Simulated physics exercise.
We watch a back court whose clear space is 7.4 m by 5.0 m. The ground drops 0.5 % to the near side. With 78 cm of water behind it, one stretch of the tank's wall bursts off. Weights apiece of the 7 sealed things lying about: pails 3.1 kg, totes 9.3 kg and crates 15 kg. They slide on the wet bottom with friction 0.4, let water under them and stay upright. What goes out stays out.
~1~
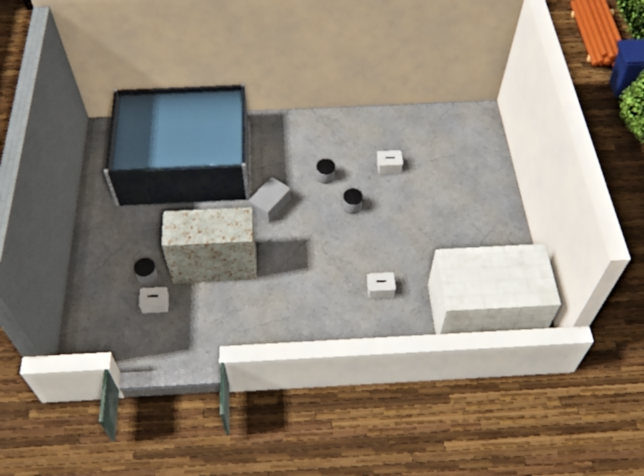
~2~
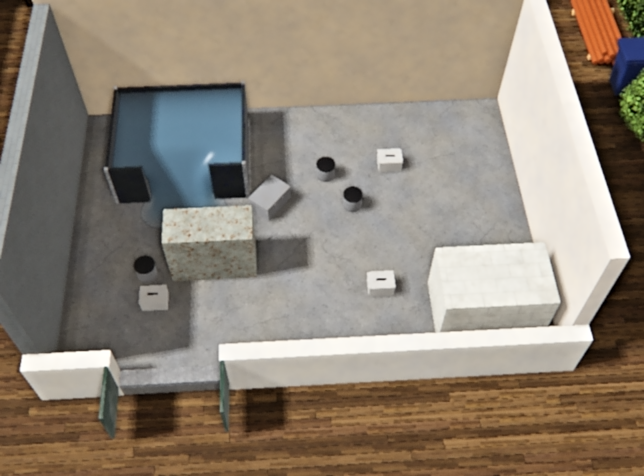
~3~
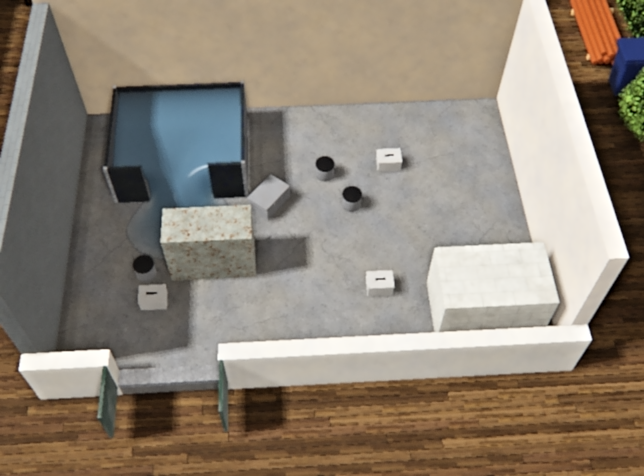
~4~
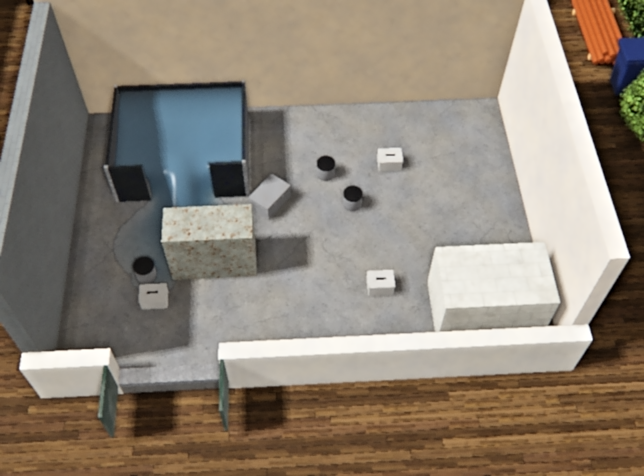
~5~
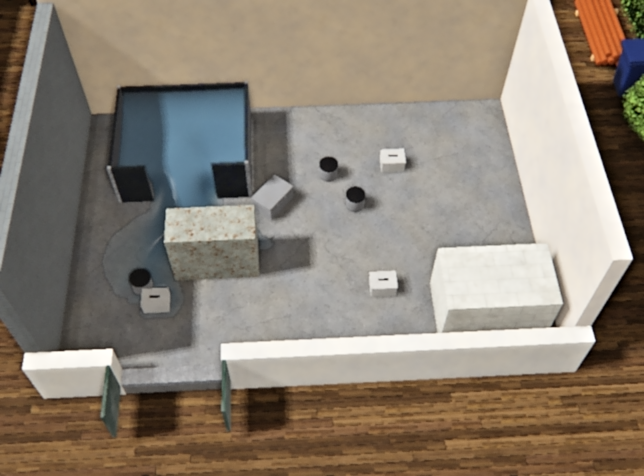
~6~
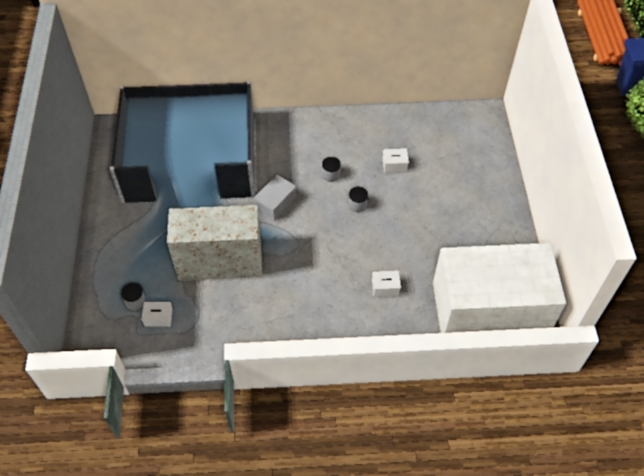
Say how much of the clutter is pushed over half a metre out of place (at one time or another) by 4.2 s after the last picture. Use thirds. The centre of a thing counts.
That comes to two thirds or above.
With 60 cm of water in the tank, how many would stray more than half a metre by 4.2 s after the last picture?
Then 5.
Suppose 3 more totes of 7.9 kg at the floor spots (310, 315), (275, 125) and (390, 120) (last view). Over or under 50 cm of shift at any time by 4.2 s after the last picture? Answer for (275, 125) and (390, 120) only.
In that order: Short of it, less.
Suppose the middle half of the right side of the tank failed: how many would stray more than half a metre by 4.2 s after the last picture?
In that case 4 of them.
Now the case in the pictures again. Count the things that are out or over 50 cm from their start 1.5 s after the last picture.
By then 4.
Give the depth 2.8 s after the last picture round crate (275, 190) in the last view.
About 2 cm.
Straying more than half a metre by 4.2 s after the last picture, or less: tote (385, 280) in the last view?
It is less.
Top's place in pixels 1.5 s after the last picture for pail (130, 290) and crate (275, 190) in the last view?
Around (106, 326) and (294, 150).
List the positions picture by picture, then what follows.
A pail at (144, 267) rests on the ground; a tote at (153, 296) rests on the ground; 3.5 m2 under water; 0 of 7 have shifted, in the first frame.
A pail at (144, 264), on the bottom; a tote at (153, 294) rests on the ground; 4.2 m2 under water; 0 of 7 have shifted, in the second frame.
A pail at (143, 264) rests on the ground; a tote at (152, 293), on the bottom; water covers 5.1 m2; 0 of 7 have shifted, in the third frame.
A pail at (143, 265), on the bottom, 4 cm from its start; a tote at (152, 293) rests on the ground; water covers 5.7 m2; 0 of 7 have shifted, in the fourth frame.
A pail at (140, 277), on the bottom, 27 cm from its start; a tote at (155, 297) rests on the ground, 6 cm from its start; 6.2 m2 under water; 2 of 7 have shifted, in the fifth frame.
A pail at (132, 292) rests on the ground, 55 cm from its start; a tote at (156, 311), on the bottom, 30 cm from its start; water covers 7.2 m2; 2 of 7 have shifted, in the sixth frame.
Then, 0.4 s after the last picture 2 of 7 are over 50 cm from their spots; 1 afloat.
Then, 1.5 s after the last picture 4 of 7 are over 50 cm from their spots; 1 afloat.
Then, 2.8 s after the last picture 6 of 7 are over 50 cm from their spots; 3 afloat.
Then, 4.2 s after the last picture 6 of 7 are over 50 cm from their spots, and 6 have been at some point; 3 afloat.
